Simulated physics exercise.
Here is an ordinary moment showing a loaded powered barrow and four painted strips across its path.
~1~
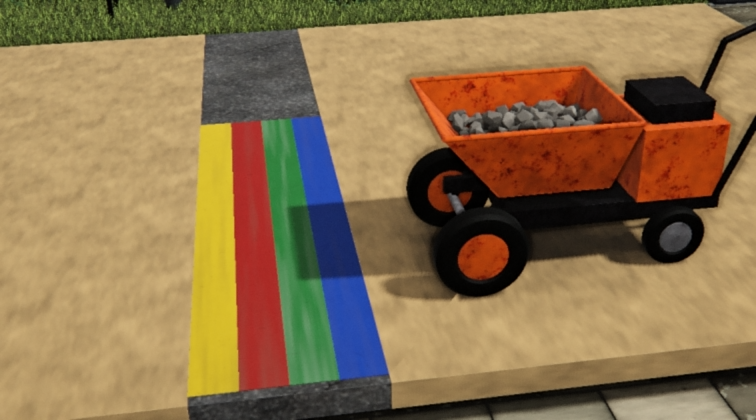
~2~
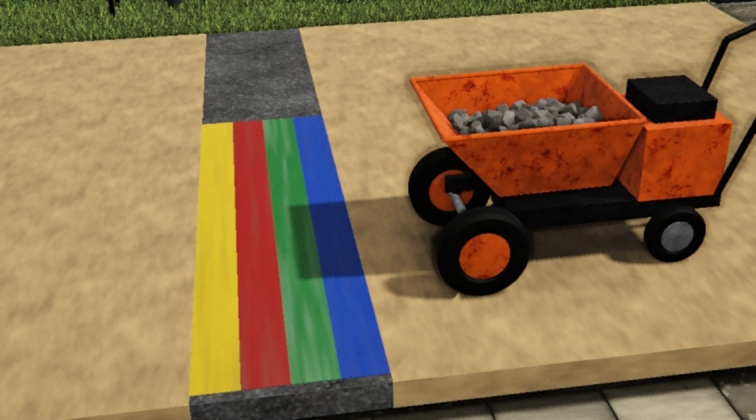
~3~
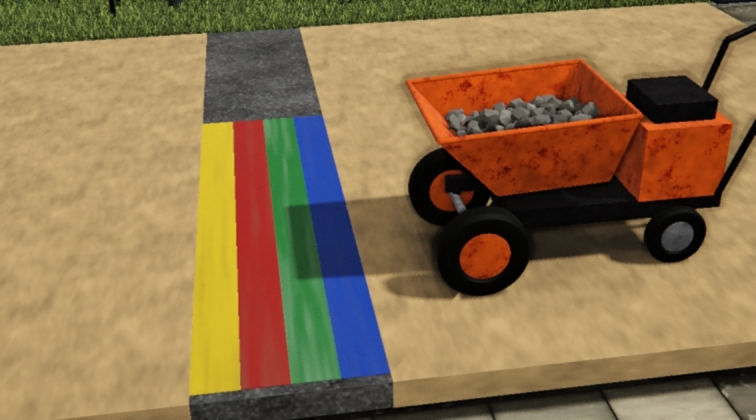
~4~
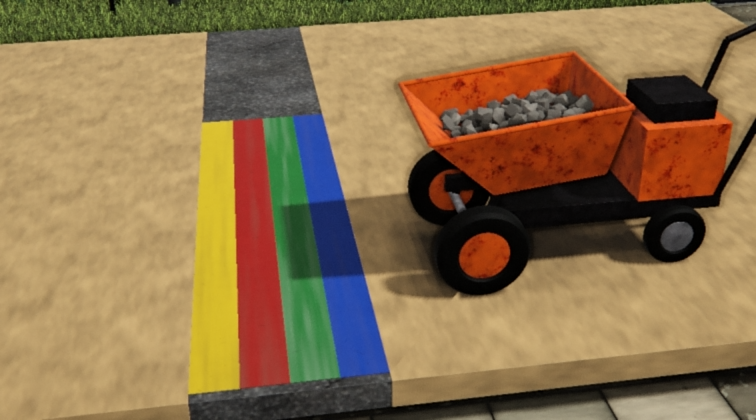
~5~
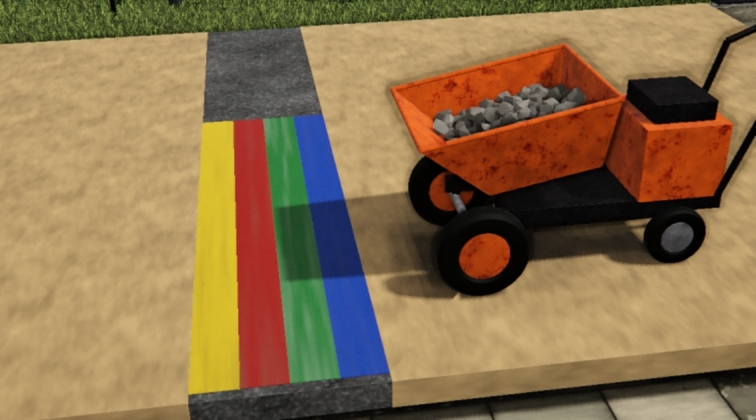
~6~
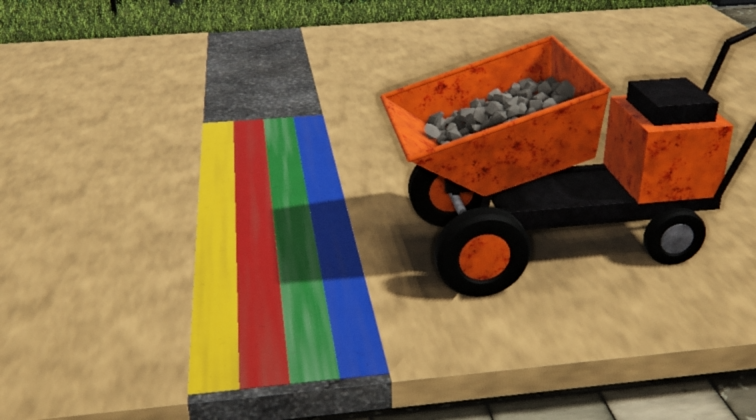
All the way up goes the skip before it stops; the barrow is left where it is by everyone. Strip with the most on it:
Green strip.
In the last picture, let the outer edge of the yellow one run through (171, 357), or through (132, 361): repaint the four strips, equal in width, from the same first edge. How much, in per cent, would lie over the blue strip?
20 and 30 in a hundred.
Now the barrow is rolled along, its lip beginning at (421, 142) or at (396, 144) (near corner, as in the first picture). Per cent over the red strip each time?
First position: Some 30 percent; second position: Some 30 percent.
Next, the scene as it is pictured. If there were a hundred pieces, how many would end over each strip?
Blue strip about 20 per cent, green strip about 35 per cent, red strip about 25 per cent, yellow strip about 15 per cent.
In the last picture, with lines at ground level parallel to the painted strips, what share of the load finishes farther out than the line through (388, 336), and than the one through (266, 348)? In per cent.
The first gives 100 %, the second 30 %.
Soon after the last picture, skip tipped steeply; all in the skip.
A little later, skip tipped right over; about two thirds in the skip; a small part over the blue strip; about a quarter over the green strip; a small part over the red strip; a stray few over the yellow strip.
Later still, skip tipped right over; a small part in the skip; about a quarter over the blue strip; about a third over the green strip; about a quarter over the red strip; a small part over the yellow strip; a stray few off the paint.
At rest, skip tipped right over; a small part in the skip; about a quarter over the blue strip; about a third over the green strip; about a quarter over the red strip; a small part over the yellow strip; a stray few off the paint.
